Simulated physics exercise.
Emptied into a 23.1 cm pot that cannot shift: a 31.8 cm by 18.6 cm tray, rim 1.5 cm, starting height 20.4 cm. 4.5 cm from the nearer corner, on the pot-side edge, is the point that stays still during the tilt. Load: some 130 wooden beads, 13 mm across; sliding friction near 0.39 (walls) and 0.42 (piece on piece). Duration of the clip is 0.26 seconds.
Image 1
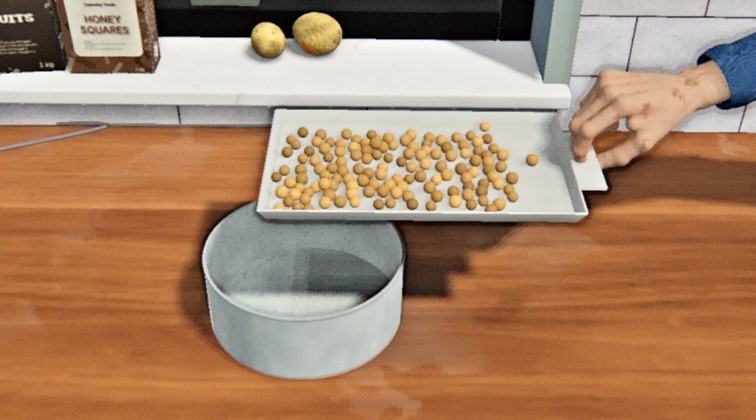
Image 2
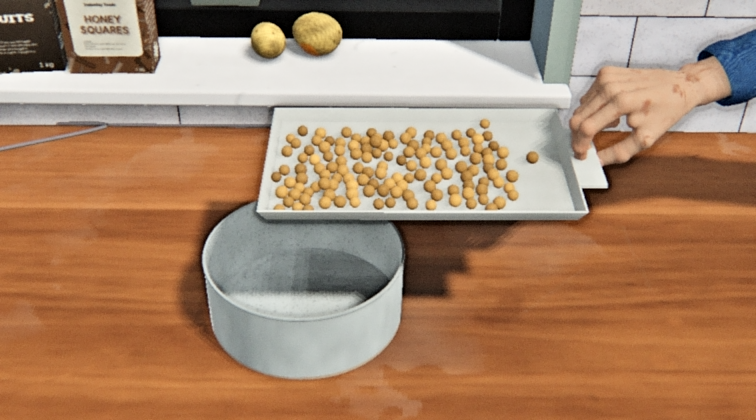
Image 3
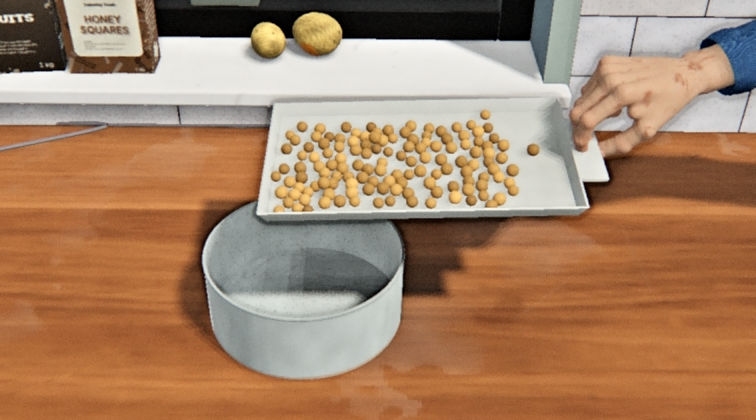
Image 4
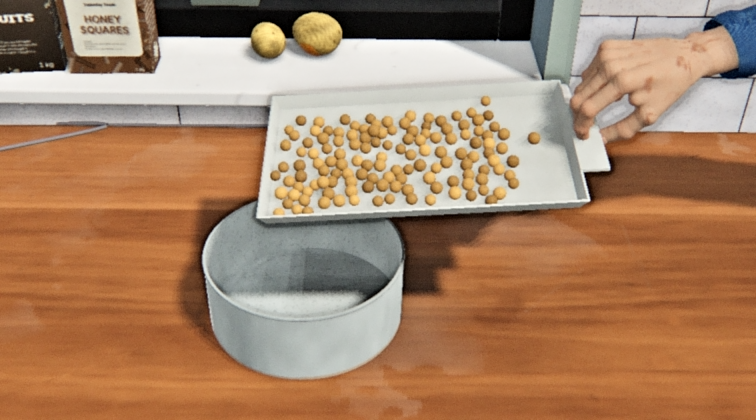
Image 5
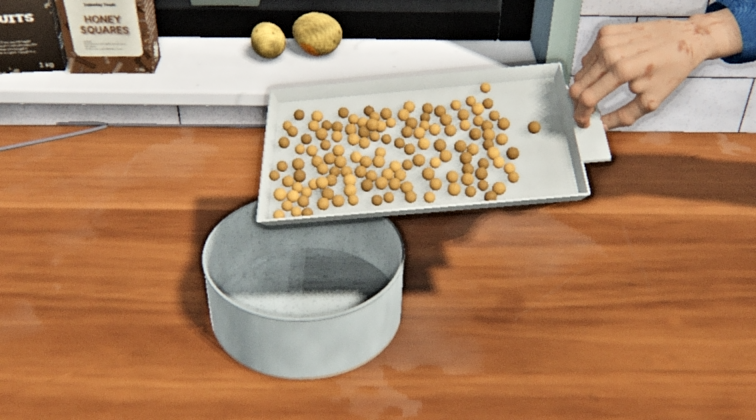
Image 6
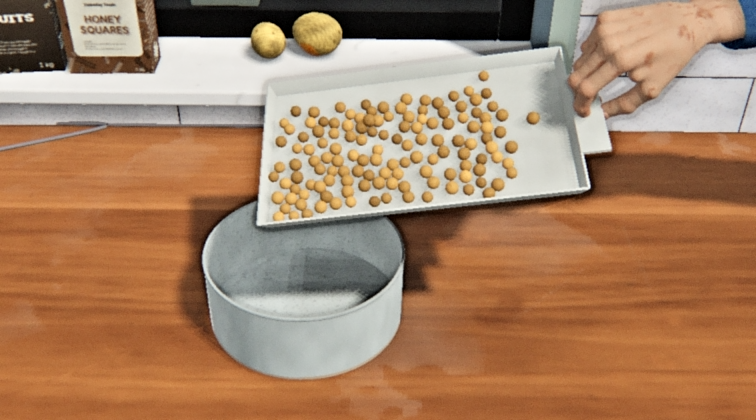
A light tray covered with small tan and brown balls, held at its right end by a hand, starts out level above a round grey pot on a wooden counter. The hand gradually tilts it, raising the back and right side while the left front corner dips slightly, and the balls stay spread across it.
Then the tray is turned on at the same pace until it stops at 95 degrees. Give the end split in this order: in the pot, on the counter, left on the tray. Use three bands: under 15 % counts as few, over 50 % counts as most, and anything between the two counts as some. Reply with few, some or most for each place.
Pot: Some, counter: Most, tray: Few.
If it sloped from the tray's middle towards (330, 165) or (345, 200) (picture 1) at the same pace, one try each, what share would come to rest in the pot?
That would be close to 55 per cent, then close to 35 per cent.
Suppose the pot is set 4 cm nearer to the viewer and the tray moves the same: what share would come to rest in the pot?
90 per cent.
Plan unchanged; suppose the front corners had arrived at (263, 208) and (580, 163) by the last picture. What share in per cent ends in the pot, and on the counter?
Per cent by place - pot 75, counter 25.
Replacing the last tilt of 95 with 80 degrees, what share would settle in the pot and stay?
About 35 in a hundred would end up in the pot.
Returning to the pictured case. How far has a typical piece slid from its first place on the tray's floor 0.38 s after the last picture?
About 7 cm.
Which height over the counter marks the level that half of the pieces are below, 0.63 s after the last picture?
About 10 cm.
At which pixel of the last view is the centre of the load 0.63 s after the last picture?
Estimated centre of load: Around (293, 310).
Then, 0.38 s after the last picture, tilt 56 degrees; the tray holds 90 %, the pot 0 %.
Then, 0.63 s after the last picture, tilt 81 degrees; the tray holds 25 %, the pot 10 %.
Then, 0.99 s after the last picture, tilt 95 degrees; the tray holds 0 %, the pot 35 %.
In the end, pot 35 %, counter 65 %, tray 0 %.
